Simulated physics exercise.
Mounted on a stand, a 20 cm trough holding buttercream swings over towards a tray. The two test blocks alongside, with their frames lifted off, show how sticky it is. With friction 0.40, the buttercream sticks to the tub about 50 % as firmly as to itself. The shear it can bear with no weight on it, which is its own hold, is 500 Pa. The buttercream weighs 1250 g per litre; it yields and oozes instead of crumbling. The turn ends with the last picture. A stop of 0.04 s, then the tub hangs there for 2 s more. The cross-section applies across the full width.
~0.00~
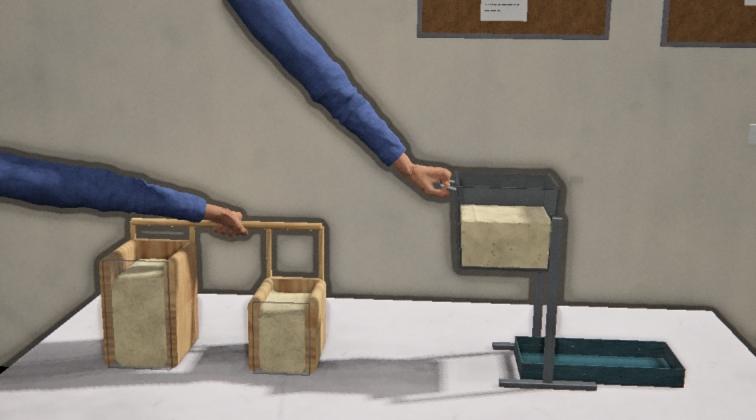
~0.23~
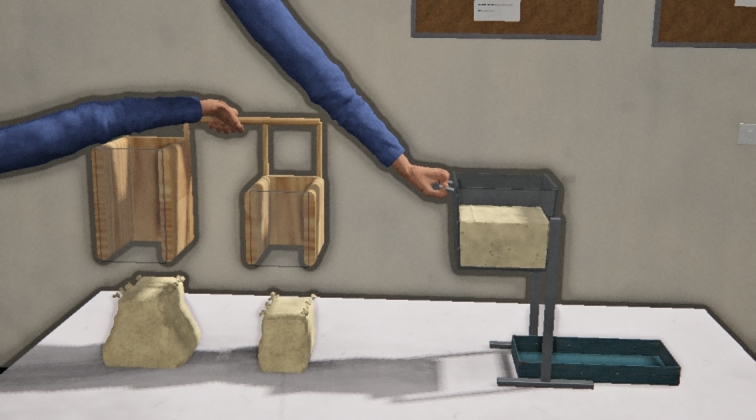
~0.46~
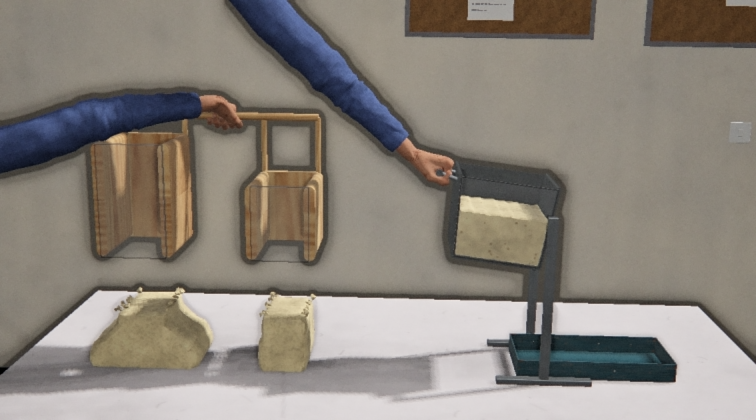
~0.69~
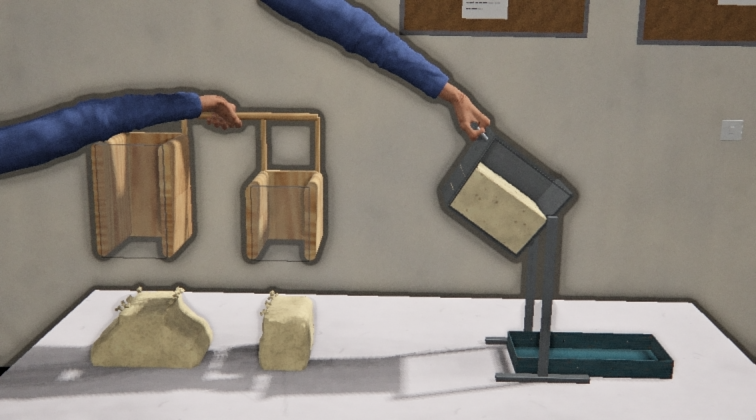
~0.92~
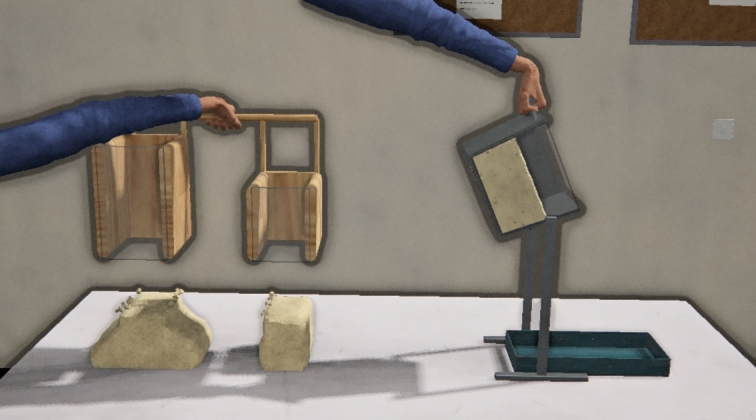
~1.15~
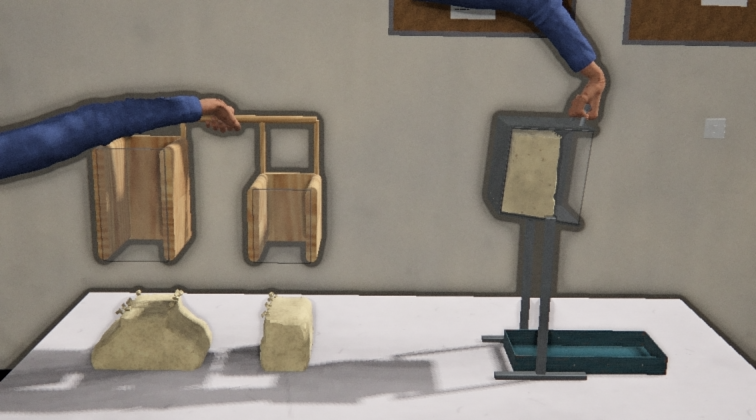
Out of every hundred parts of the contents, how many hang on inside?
Some 53 in every hundred.
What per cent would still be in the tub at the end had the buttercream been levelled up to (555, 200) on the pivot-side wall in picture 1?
That works out near 35 %.
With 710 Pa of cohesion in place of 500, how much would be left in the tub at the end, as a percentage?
That works out near 65 %.
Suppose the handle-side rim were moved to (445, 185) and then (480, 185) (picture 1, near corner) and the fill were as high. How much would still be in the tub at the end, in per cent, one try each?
First try about 45 per cent, second around 95 per cent.
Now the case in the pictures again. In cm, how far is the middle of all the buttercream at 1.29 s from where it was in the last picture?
Something like 5 cm, give or take.
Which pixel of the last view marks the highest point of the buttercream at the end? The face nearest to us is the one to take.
At about (537, 186).
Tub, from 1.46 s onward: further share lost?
That comes to some 16 per cent of the load.
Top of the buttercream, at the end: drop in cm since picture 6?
Roughly 12 cm.
After 1.29 s, the tub is at 95 degrees and holds 100 %.
After 1.46 s, the tub is at 95 degrees and holds 68 %.
After 1.63 s, the tub is at 95 degrees and holds 53 %.
After 1.80 s, the tub is at 95 degrees and holds 53 %.
After 3.15 s, at the end, the tub is at 95 degrees and holds 53 %.
